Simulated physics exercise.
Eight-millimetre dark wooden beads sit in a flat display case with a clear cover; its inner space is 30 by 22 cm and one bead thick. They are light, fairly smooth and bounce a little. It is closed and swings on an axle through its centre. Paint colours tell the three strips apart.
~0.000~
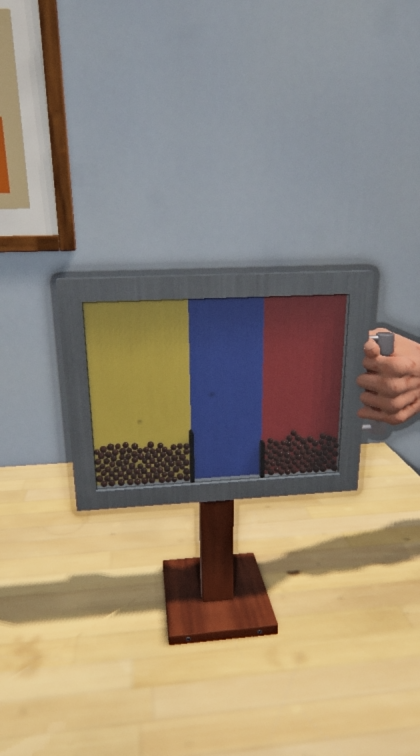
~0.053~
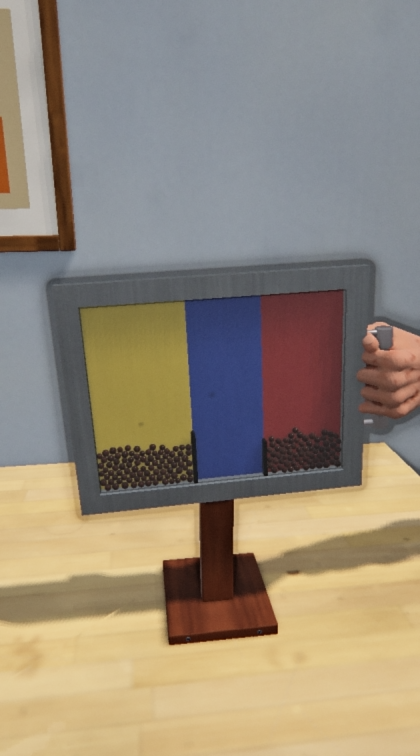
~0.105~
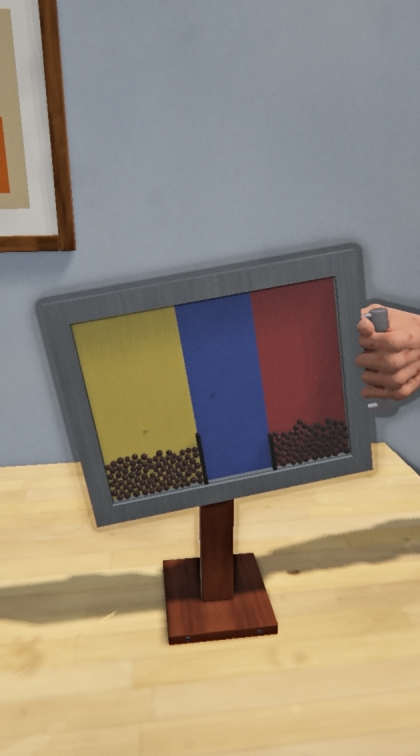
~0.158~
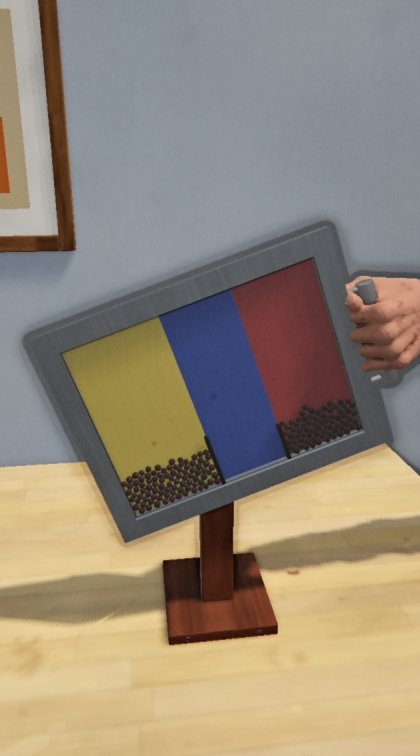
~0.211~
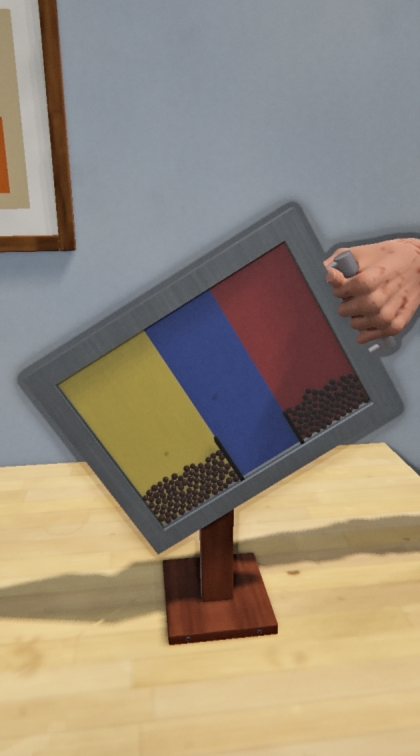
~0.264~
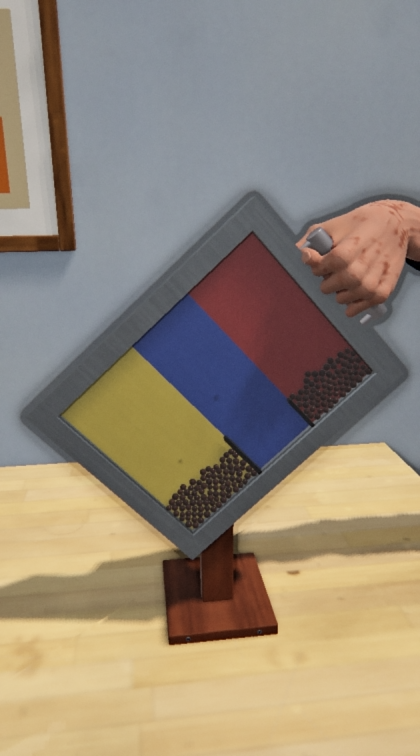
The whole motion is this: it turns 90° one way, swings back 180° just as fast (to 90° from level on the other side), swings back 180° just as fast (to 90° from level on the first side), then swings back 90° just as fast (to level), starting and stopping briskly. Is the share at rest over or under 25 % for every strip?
Red: Under; blue: Under; yellow: Over 25 %.
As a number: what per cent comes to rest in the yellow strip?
About 70 per cent.
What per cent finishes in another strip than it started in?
About 60 per cent.
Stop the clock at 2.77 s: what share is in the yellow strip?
Roughly 70 per cent.
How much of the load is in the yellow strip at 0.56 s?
About 60 per cent.
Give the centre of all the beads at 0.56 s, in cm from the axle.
About 7 cm right and 4 cm below.
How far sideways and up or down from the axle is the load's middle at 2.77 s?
Some 2 cm left and 10 cm below.
After 0.56 s, it stands 90° anticlockwise; the beads' middle is 7 cm right of and 4 cm below the centre; red 30 %, blue 10 %, yellow 60 %.
After 2.77 s, it stands 46° anticlockwise; the beads' middle is 2 cm left of and 10 cm below the centre; red 10 %, blue 20 %, yellow 70 %.
After 3.05 s, it stands level; the beads' middle is 8 cm left of and 6 cm below the centre; red 10 %, blue 20 %, yellow 70 %.
At rest by 4.1 s, it stands level; red 10 %, blue 20 %, yellow 70 %.
